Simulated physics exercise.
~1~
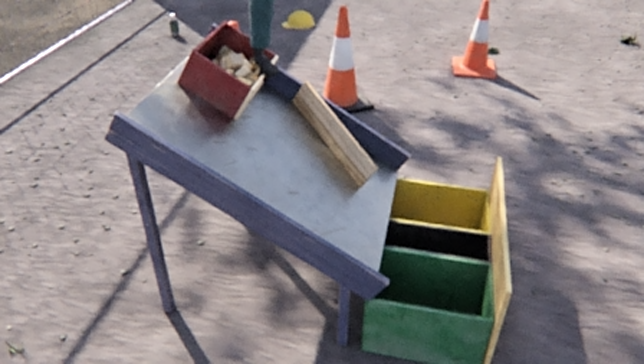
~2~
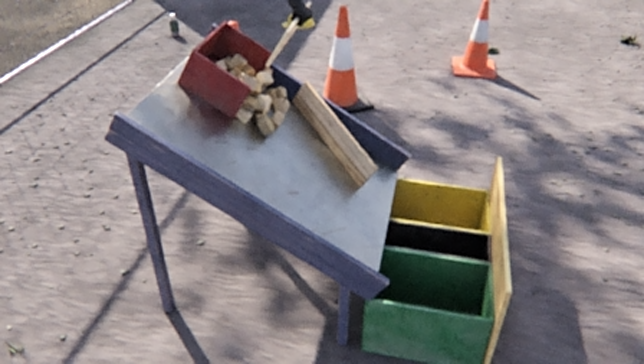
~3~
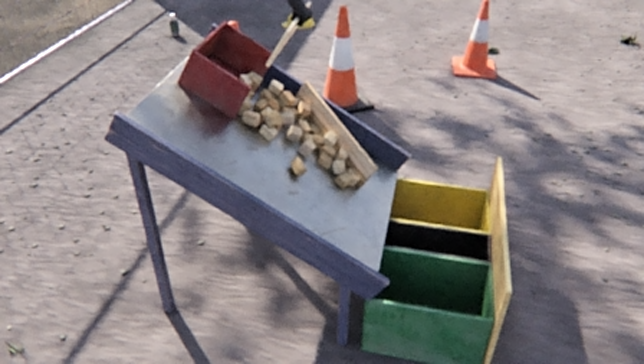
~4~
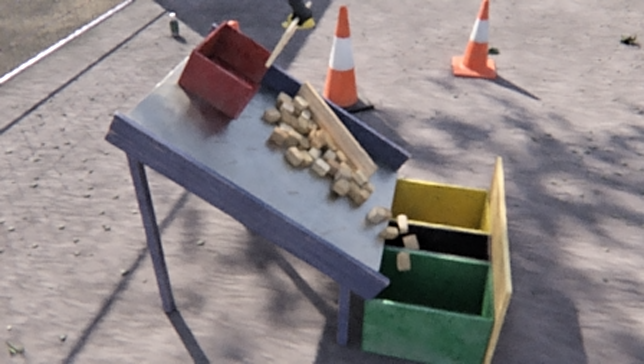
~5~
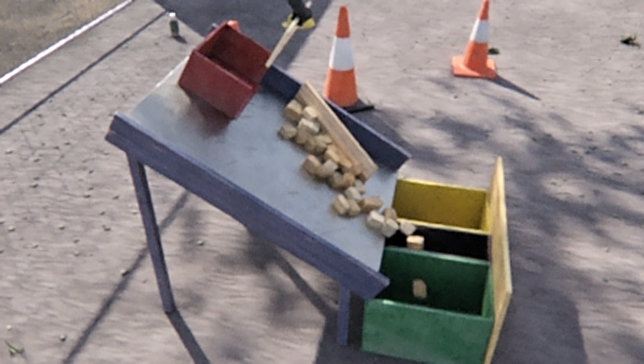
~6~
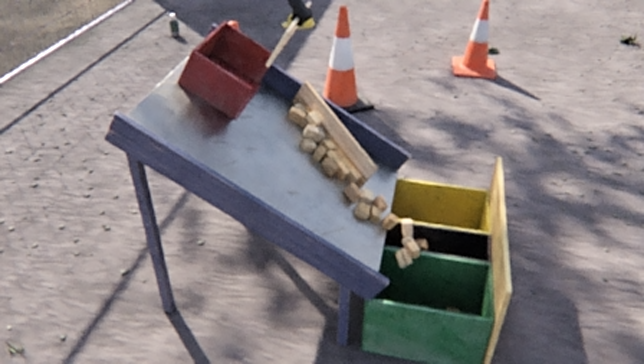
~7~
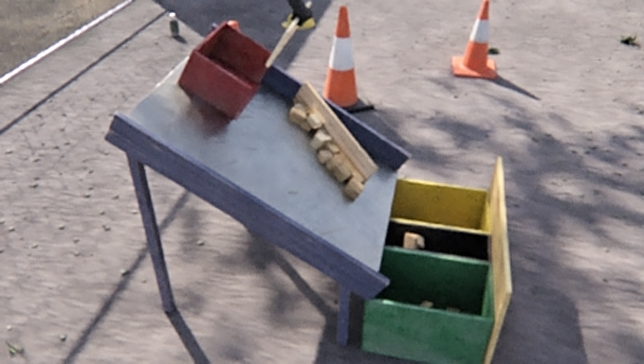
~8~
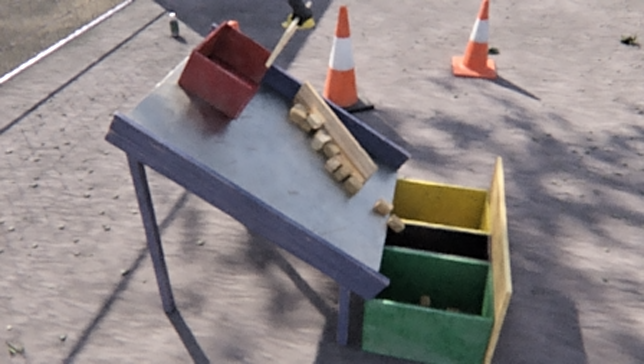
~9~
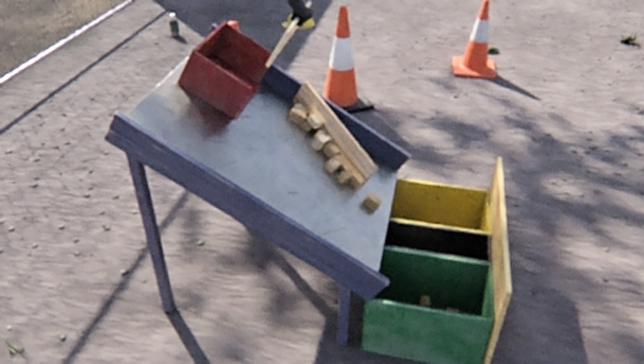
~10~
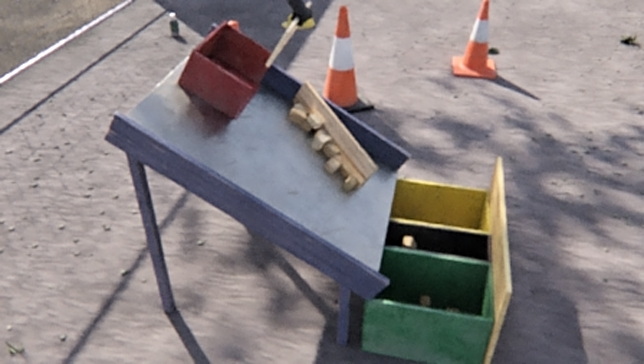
Small wooden blocks fill a red box at the top of a tilted grey table on sunlit pavement, seen from above, with two orange cones behind and yellow, black and green bins at the lower right. A gloved hand lifts the gate clear, and the blocks tumble out and spread down the slope. They slide along an angled board and spill off the low corner, most dropping into the black middle bin and a few into the green one. The flow thins to stragglers. At the end, a short row of blocks remains resting against the board.
